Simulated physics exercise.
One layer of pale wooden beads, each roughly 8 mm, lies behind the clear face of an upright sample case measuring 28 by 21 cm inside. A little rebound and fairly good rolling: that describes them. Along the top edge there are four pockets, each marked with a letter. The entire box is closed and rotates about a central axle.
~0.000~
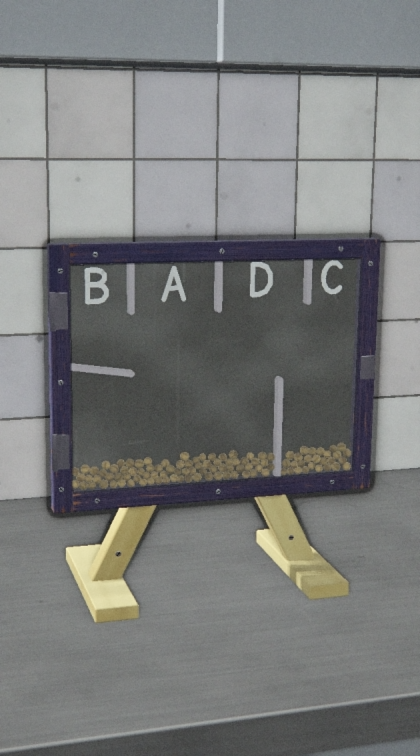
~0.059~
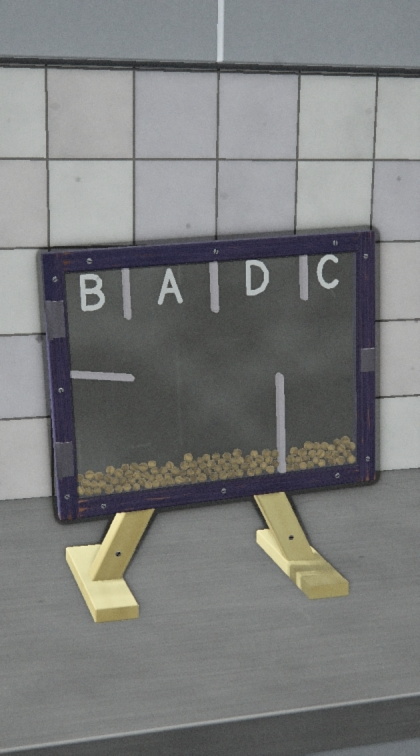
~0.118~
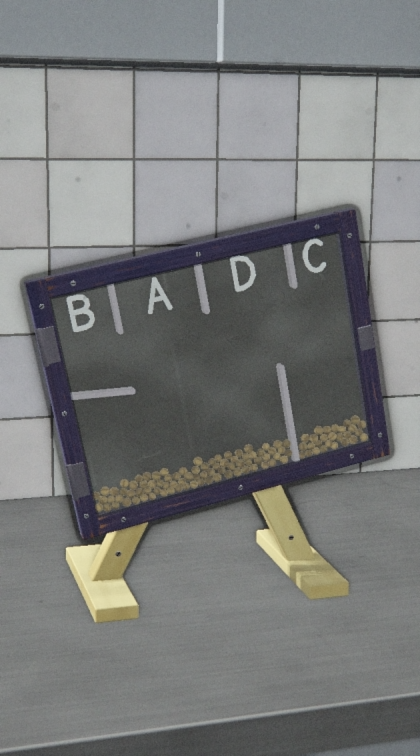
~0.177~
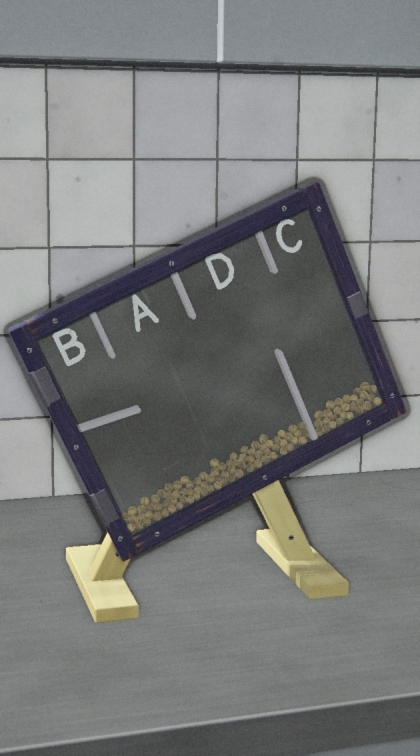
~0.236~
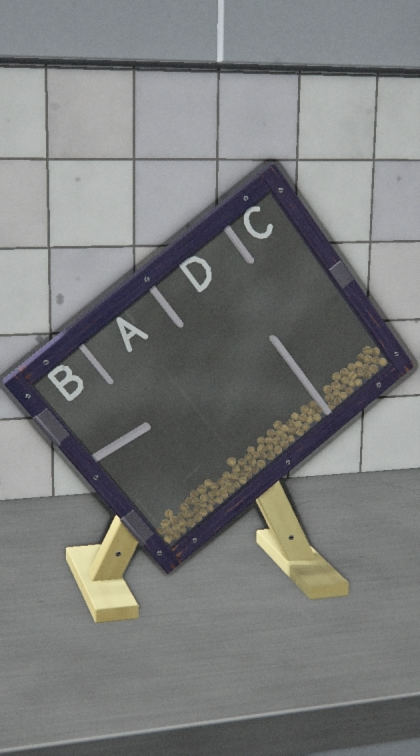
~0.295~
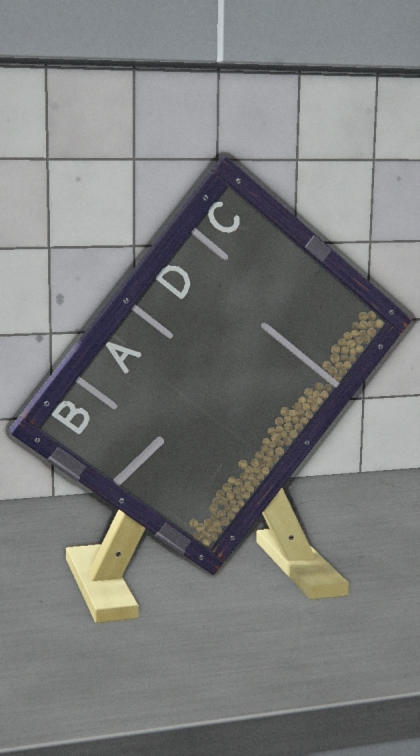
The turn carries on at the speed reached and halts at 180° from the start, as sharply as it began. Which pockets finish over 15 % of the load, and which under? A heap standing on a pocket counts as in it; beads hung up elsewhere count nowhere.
Once it halts, pocket A holds a share above, pocket B a share below, pocket C a share above and pocket D a share below 15 %.
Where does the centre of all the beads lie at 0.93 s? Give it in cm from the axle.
It sits about 5 cm right and about 1 cm below the axle.
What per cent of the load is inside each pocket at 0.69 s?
Pocket A: 0; pocket B: 0; pocket C: 0; pocket D: 0.
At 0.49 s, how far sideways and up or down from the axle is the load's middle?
Roughly 8 cm to the right of the axle and 3 cm beneath it.
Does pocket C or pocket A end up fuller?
It's pocket A that finishes with more.
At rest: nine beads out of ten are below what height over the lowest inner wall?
Height: Approx. 12 cm.
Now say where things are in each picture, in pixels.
Level, about 110 beads; beads centred (212, 468); top one (185, 456); A (174, 284), B (97, 286), C (332, 277), D (262, 279); walls (277, 478) to (279, 379), (67, 367) to (131, 373), in the first frame.
Turned 3° anticlockwise; beads centred (217, 468); top one (345, 441), in the second frame.
Turned 11° anticlockwise; beads centred (230, 466); top one (355, 420), in the third frame.
Turned 24° anticlockwise; beads centred (250, 459); top one (365, 386), in the fourth frame.
Turned 38° anticlockwise; beads centred (268, 448); top one (367, 351), in the fifth frame.
Turned 51° anticlockwise; beads centred (283, 434); top one (372, 316); A (120, 354), B (73, 415), C (223, 218), D (176, 279); partition tips (113, 406), (169, 335), (224, 256), in the sixth frame.
After 0.49 s it has turned 95°, the beads' middle is 8 cm right of and 3 cm below the axle; inside pockets, nothing yet.
After 0.69 s it has turned 141°, the beads' middle is 8 cm right of and level with the axle; inside pockets, nothing yet.
After 0.93 s it has turned 180°, the beads' middle is 5 cm right of and 1 cm below the axle; inside pockets, A 5 %, C 20 %, D 5 %.
At rest by 2.2 s, A 40 %, B 0 %, C 20 %, D 10 %, caught on other walls 30 %.
